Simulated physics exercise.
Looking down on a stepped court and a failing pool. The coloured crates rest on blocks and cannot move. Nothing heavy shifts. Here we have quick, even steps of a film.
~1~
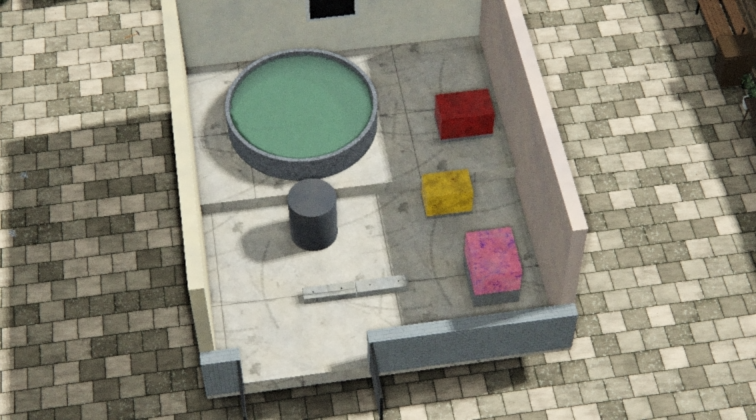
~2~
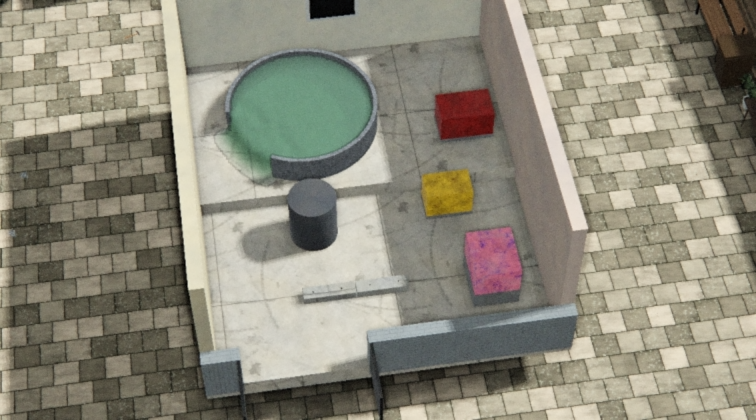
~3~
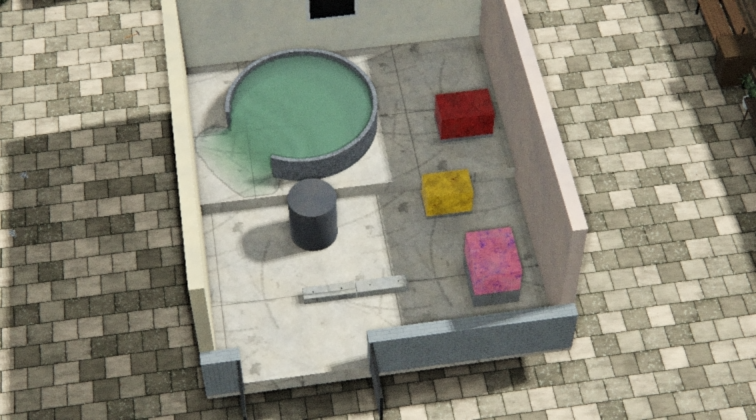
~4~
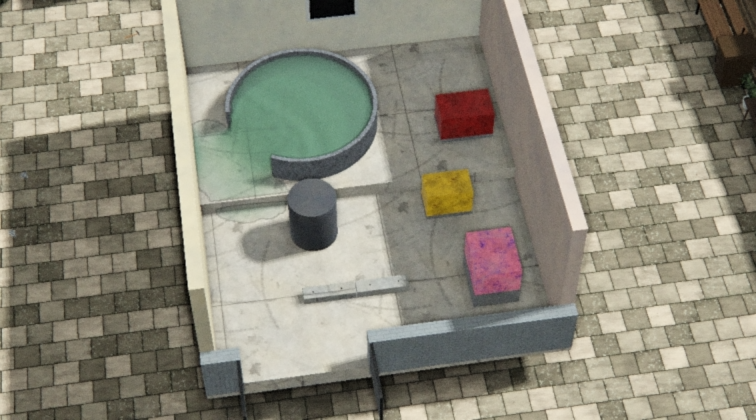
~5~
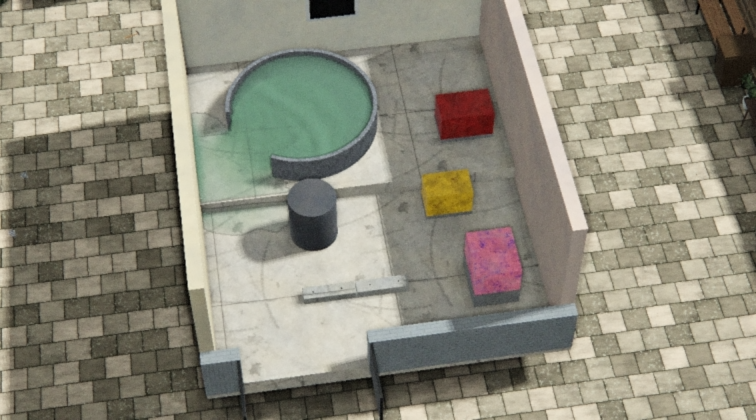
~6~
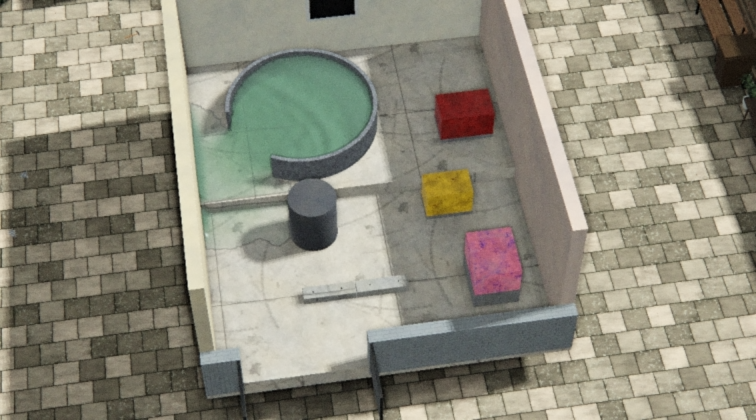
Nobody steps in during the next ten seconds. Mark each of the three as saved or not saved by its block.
Red crate - saved; yellow crate - saved; pink crate - saved.
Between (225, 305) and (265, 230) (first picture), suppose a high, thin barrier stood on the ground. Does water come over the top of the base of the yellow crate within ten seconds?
Looking at it, the yellow one gets reached in the end.
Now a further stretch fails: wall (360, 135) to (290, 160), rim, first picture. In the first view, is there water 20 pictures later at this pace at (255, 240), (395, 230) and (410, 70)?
First: Reached by the flood. Second: Reached by the flood. Third: Spared by the leak.
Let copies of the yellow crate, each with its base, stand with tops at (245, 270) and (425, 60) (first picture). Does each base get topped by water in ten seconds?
Going in order, the first does get wet and the second stays untouched.
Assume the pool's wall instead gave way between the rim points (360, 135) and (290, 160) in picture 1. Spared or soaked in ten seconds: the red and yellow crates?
The red one is not reached; the yellow one is reached.
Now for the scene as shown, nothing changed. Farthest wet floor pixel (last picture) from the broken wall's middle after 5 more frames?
The wet point farthest out is around (216, 338).
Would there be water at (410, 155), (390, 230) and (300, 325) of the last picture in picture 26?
Point one left clear, point two left clear, point three sodden.
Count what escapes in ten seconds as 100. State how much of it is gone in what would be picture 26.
About 25 per cent.
A moment on, water covers 20 % of the floor; the red crate not reached, the yellow crate not reached, the pink crate not reached.
Next, water covers 30 % of the floor; the red crate not reached, the yellow crate not reached, the pink crate not reached.
Then, water covers 40 % of the floor; the red crate not reached, the yellow crate not reached, the pink crate not reached.
Later, water covers 55 % of the floor; the red crate water round its plinth, the yellow crate water round its plinth, the pink crate water round its plinth.
In the end, water covers 75 % of the floor; the red crate stayed above the water, the yellow crate stayed above the water, the pink crate stayed above the water.
